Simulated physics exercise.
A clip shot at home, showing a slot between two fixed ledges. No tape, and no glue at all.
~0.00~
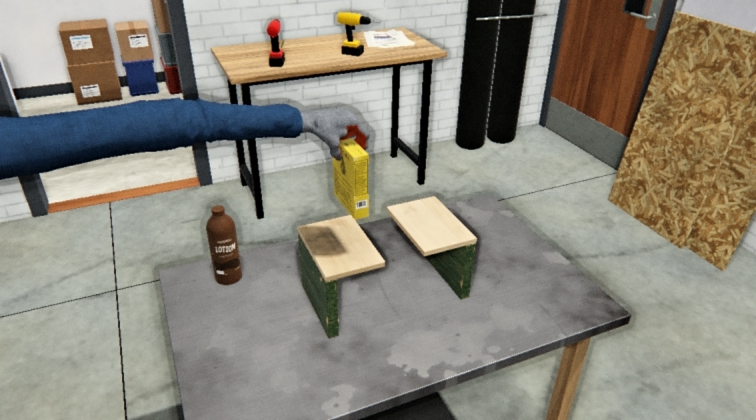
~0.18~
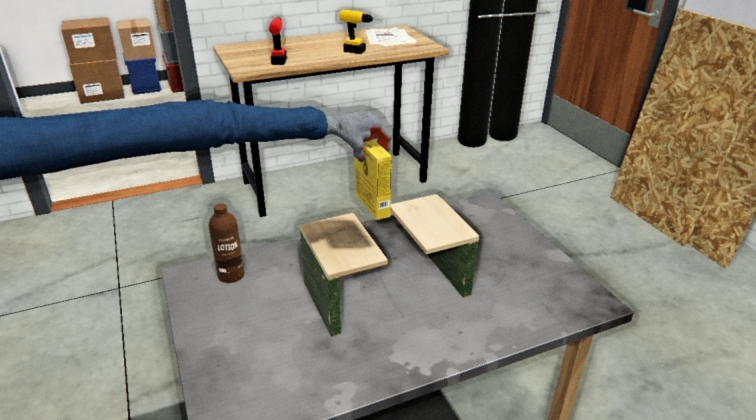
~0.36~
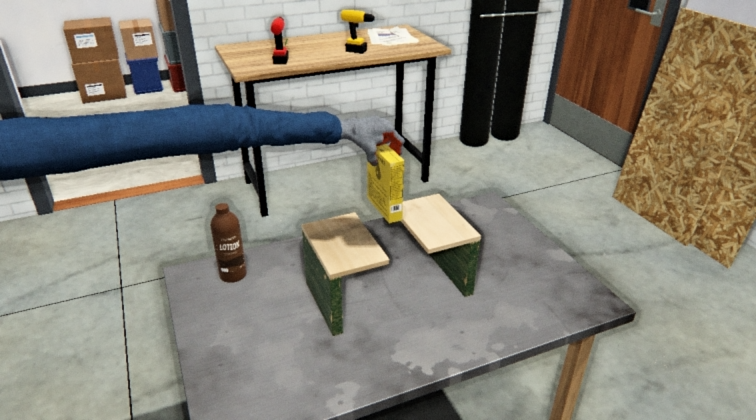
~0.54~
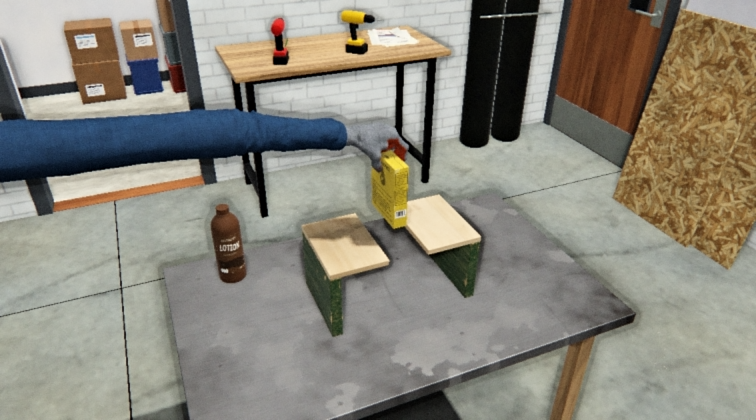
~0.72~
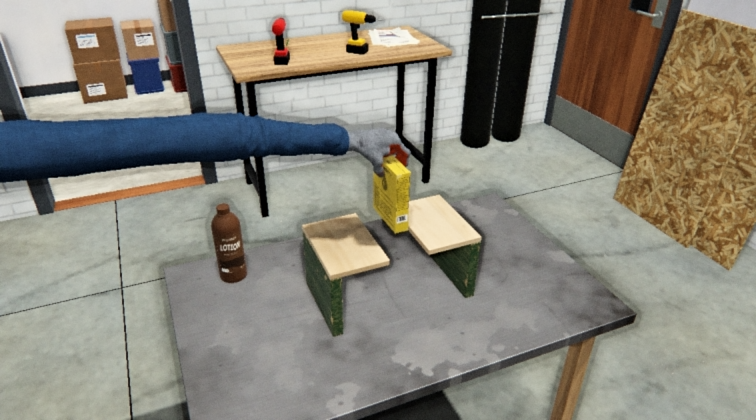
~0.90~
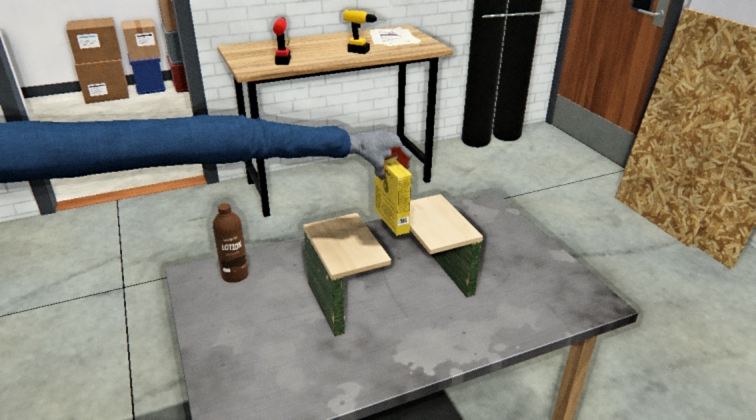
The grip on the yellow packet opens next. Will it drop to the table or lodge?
My bet is it falls clear.
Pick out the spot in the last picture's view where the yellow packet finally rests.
The object finishes roughly at pixel (391, 266).
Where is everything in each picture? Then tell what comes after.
Being brought over the gap; yellow packet (350, 176); brown bottle (224, 244), in the first picture.
Being brought over the gap; yellow packet (372, 177); brown bottle (226, 242), in the second picture.
Being brought over the gap; yellow packet (385, 180); brown bottle (228, 242), in the third picture.
Being brought over the gap; yellow packet (389, 186); brown bottle (228, 243), in the fourth picture.
Being brought over the gap; yellow packet (391, 191); brown bottle (228, 242), in the fifth picture.
Poised above the slot; yellow packet (392, 193); brown bottle (230, 242), in the sixth picture.
Around 1.10 s, yellow packet displaced a little near (392, 209).
Around 1.20 s, yellow packet displaced about its own width near (391, 254).
Around 1.30 s, yellow packet displaced well along near (391, 266).
Finally (1.9 s), moved from the start, yellow packet; brown bottle still in place. Final places as the last picture's camera would see them, yellow packet near (391, 266). The packet goes down the gap.
